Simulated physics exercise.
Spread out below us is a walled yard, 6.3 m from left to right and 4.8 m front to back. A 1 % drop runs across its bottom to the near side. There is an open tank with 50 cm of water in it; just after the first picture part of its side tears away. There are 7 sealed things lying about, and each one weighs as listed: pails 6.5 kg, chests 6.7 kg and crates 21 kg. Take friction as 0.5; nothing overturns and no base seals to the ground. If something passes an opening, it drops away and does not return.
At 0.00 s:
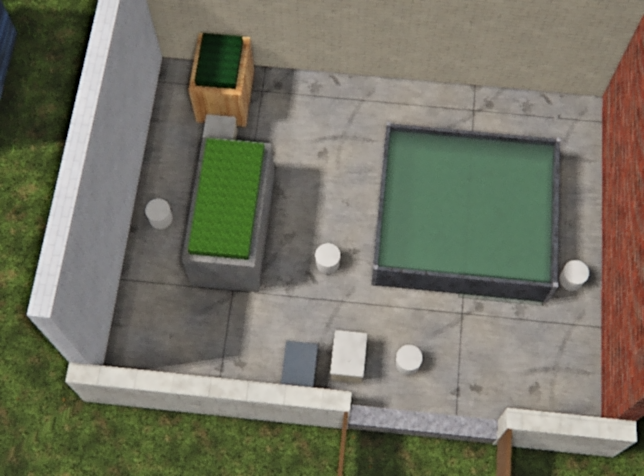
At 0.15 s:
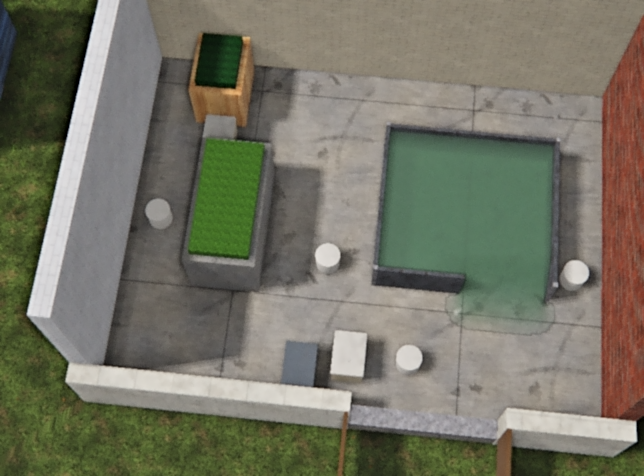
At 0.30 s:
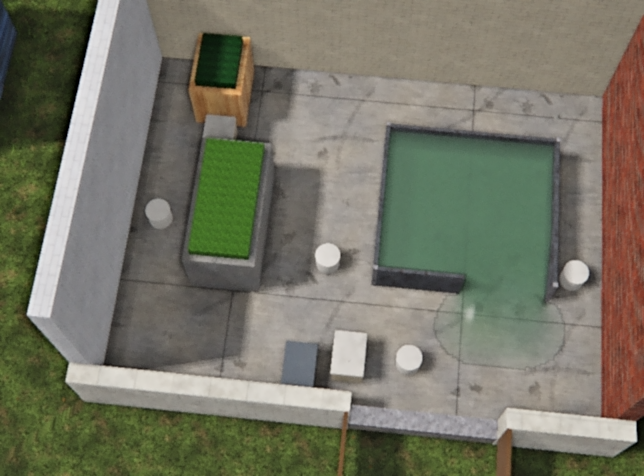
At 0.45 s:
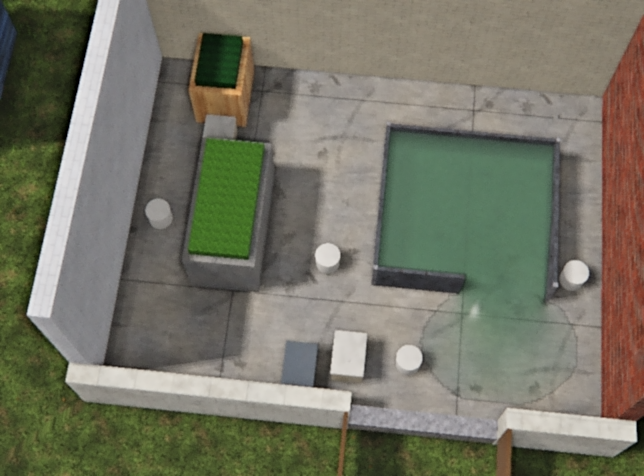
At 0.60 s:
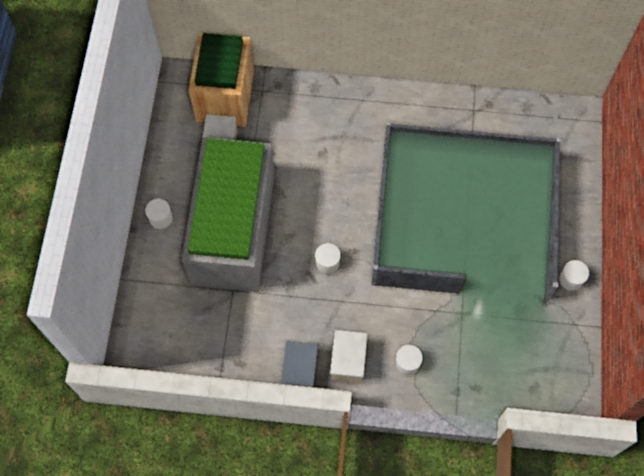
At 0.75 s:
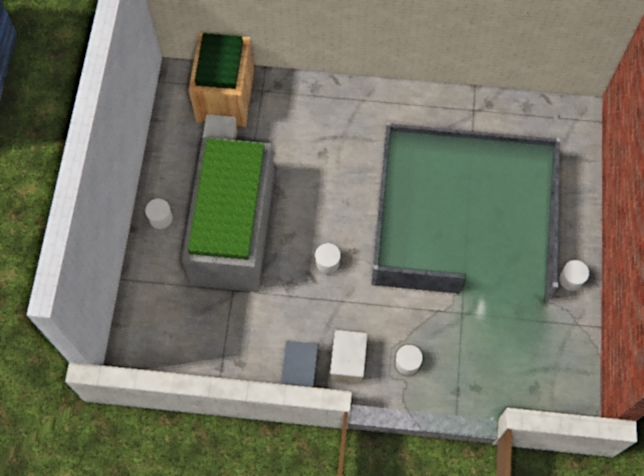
Green water pours through a gap in the tank's near side and spreads across the paving.
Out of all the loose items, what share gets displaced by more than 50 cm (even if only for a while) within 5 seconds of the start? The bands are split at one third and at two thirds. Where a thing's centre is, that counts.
Answer: The small band.
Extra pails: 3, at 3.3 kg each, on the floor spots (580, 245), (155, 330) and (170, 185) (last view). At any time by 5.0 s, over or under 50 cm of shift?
Answers in order are crosses the line, does not cross and does not cross.
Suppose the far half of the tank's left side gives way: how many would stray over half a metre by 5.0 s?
That would give 4.
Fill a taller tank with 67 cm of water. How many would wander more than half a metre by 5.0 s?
Then 1.
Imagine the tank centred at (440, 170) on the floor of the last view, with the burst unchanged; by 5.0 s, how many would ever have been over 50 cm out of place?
Then the count would be 1.
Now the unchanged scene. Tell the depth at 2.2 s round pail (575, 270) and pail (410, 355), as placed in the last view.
About 1 and 1 cm.
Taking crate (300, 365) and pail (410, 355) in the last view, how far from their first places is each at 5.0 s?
The first is off by 0 cm, the second by 0 cm.
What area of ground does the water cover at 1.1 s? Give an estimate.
About 8.5 m2 is covered.
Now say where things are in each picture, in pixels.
In the first frame, a pail at (576, 272), on the bottom; a chest at (218, 133), on the bottom; water covers 4.5 m2; 0 of 7 have shifted.
In the second frame, a pail at (576, 272), on the bottom; a chest at (218, 133) rests on the ground; 5.0 m2 under water; 0 of 7 have shifted.
In the third frame, a pail at (576, 272) rests on the ground; a chest at (218, 133), on the bottom; 5.7 m2 under water; 0 of 7 have shifted.
In the fourth frame, a pail at (576, 272) rests on the ground; a chest at (218, 133) rests on the ground; 6.6 m2 under water; 0 of 7 have shifted.
In the fifth frame, a pail at (576, 272) rests on the ground; a chest at (218, 133), on the bottom; 7.6 m2 under water; 0 of 7 have shifted.
In the sixth frame, a pail at (576, 272) rests on the ground; a chest at (218, 133), on the bottom; 8.0 m2 under water; 0 of 7 have shifted.
After 1.1 s 0 of 7 are over 50 cm from their spots; 0 afloat.
After 2.2 s 0 of 7 are over 50 cm from their spots; 0 afloat.
After 3.5 s 1 of 7 are over 50 cm from their spots; 0 afloat.
After 5.0 s 1 of 7 are over 50 cm from their spots, and 1 have been at some point; 0 afloat.
